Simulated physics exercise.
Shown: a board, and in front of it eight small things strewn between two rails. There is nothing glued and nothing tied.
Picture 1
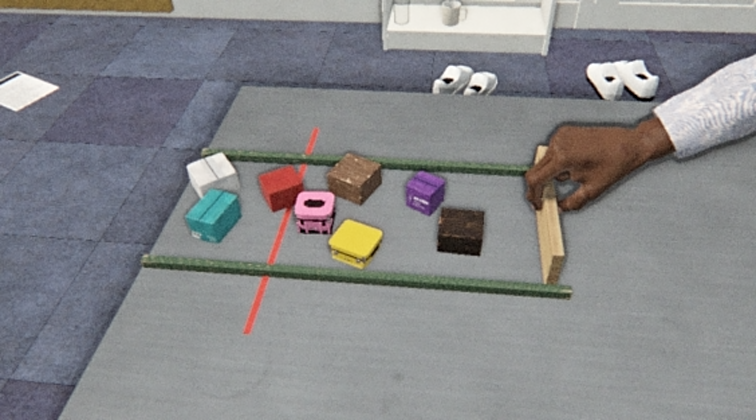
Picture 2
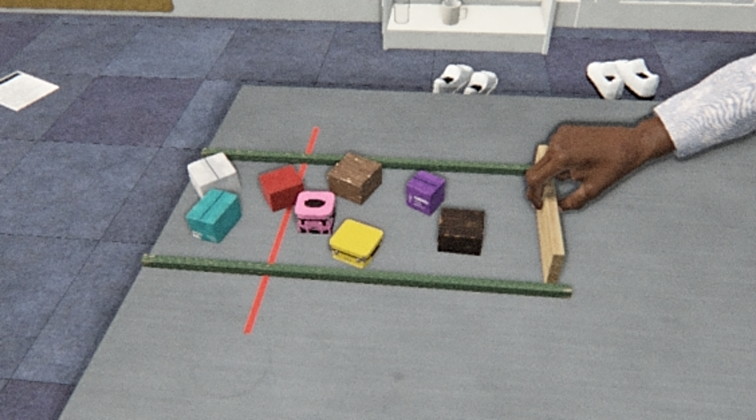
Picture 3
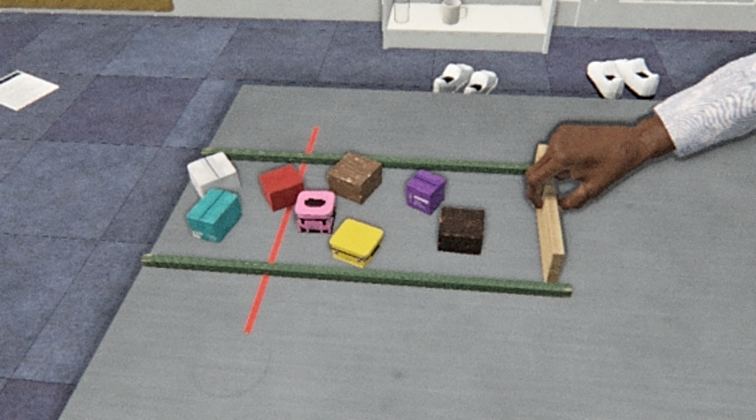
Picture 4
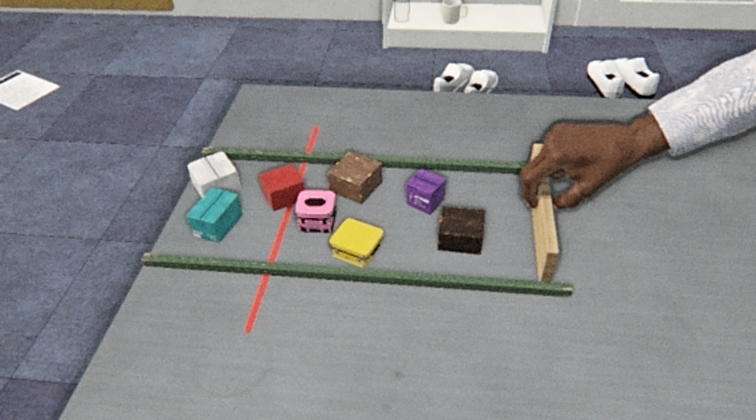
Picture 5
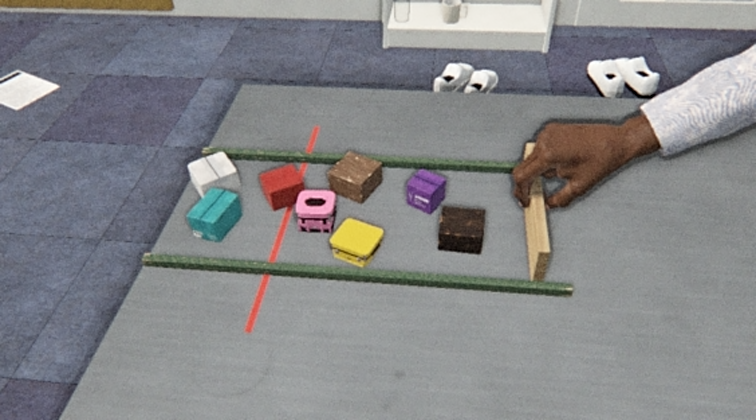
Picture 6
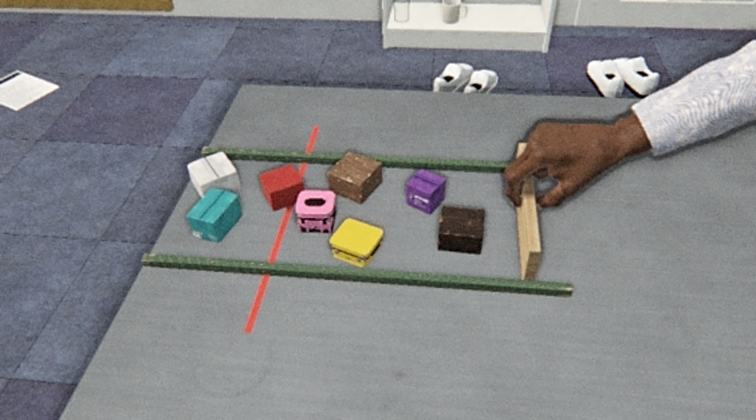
At the start, a hand holds a wooden board upright at the right end of two green rails, with eight small boxes and blocks strewn between them and a red line crossing near the left. The hand then slides the board a short way left, while the small things stay still.
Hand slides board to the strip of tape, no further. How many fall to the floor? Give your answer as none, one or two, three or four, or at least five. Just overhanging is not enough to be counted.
The count is none.
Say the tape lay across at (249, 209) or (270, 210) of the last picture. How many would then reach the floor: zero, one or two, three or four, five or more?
The falls would be 1 or 2; not one.
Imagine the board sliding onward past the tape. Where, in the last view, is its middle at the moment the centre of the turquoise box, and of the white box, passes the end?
Middle: Roughly (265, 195); roughly (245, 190).
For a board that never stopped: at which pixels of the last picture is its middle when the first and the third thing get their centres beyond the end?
First around (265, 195), then around (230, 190).
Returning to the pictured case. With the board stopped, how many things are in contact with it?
It is in contact with 3.
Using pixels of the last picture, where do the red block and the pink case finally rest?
They finish at roughly (240, 187) and (225, 213) respectively.
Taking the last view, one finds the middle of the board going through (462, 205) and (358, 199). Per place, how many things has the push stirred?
At the first point the count is 1, at the second it's 5.
A little later, none off yet; white box at rest near (214, 177); turquoise box at rest near (216, 215); red block at rest near (283, 188).
Next, none off yet; white box at rest near (214, 177); turquoise box at rest near (216, 215); red block shifted a little near (268, 187).
When it is over, the number that fall off is zero.
